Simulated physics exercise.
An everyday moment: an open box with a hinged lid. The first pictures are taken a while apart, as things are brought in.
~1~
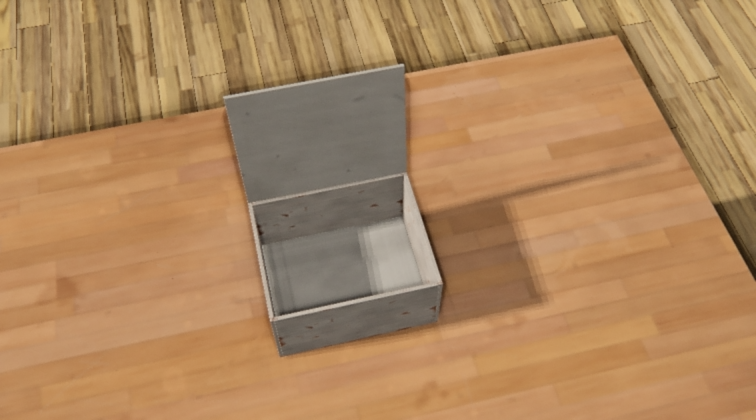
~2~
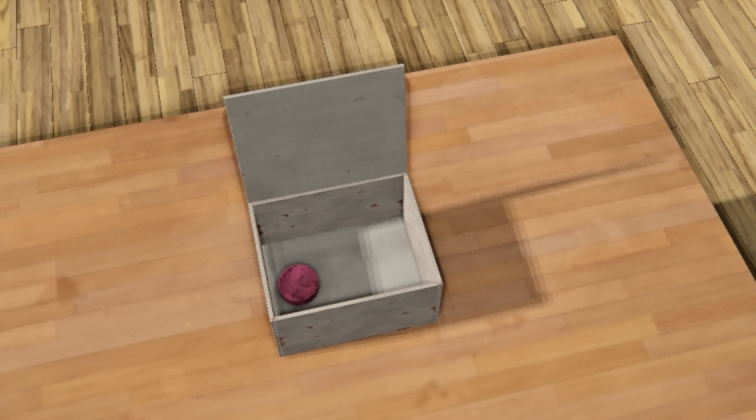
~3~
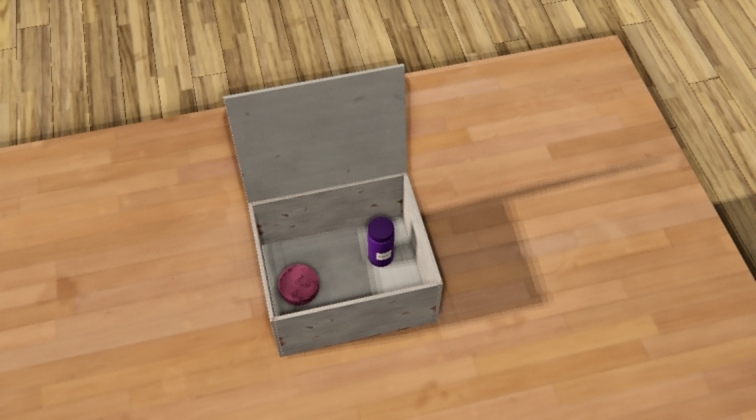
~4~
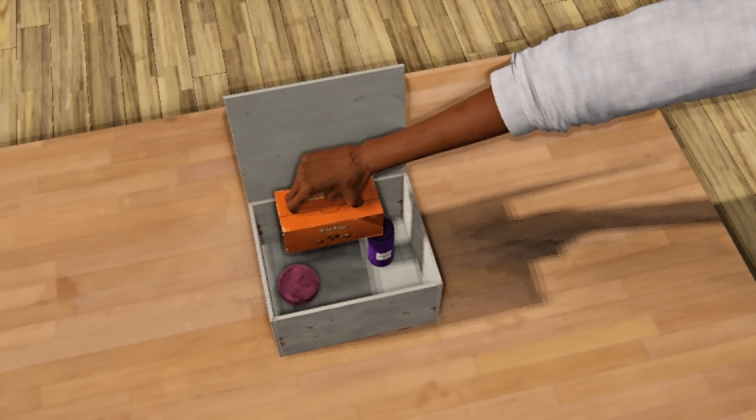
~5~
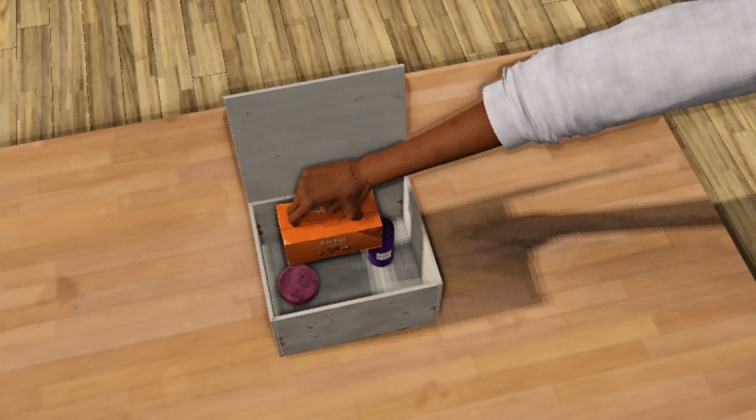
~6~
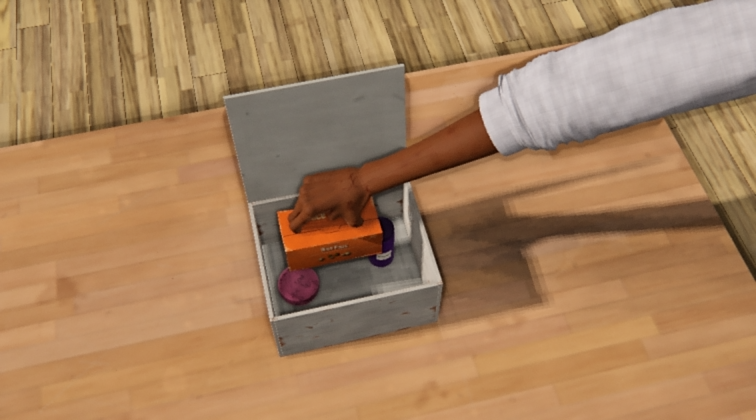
A dark-skinned hand in a pale grey sleeve reaches in from the upper right and lowers an orange carton into the back left of an open grey box, keeping hold of it. Seen from above, the box sits on a wooden tabletop, its hinged lid raised. Before this, a round crimson object appears at front left, then a purple container at right; the camera stays still.
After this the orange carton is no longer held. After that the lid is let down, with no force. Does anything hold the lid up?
The lid closes.
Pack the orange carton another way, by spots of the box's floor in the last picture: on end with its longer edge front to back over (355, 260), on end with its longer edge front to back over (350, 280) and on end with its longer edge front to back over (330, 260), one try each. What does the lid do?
First, it sits on the rim; second, it stays ajar; third, it is held up.
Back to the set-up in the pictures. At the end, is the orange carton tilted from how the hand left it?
It tips.
Then, 0.40 s after the last picture, orange carton tipped 68° from how it was near (314, 246); pink ball rolled a little.
Then, 1.20 s after the last picture, lid starting down; orange carton on its side near (311, 242); pink ball rolled about its own width.
Then, 1.70 s after the last picture, lid 50° above the rim; orange carton on its side near (311, 242); pink ball rolled about its own width.
Then, 2.10 s after the last picture, lid 11° above the rim; orange carton on its side near (311, 242); pink ball rolled about its own width.
At rest, lid shut; tipped over in the box, orange carton; moved from the start, pink ball; purple shaker in place. Seen from the same camera at the end, orange carton near (311, 242).
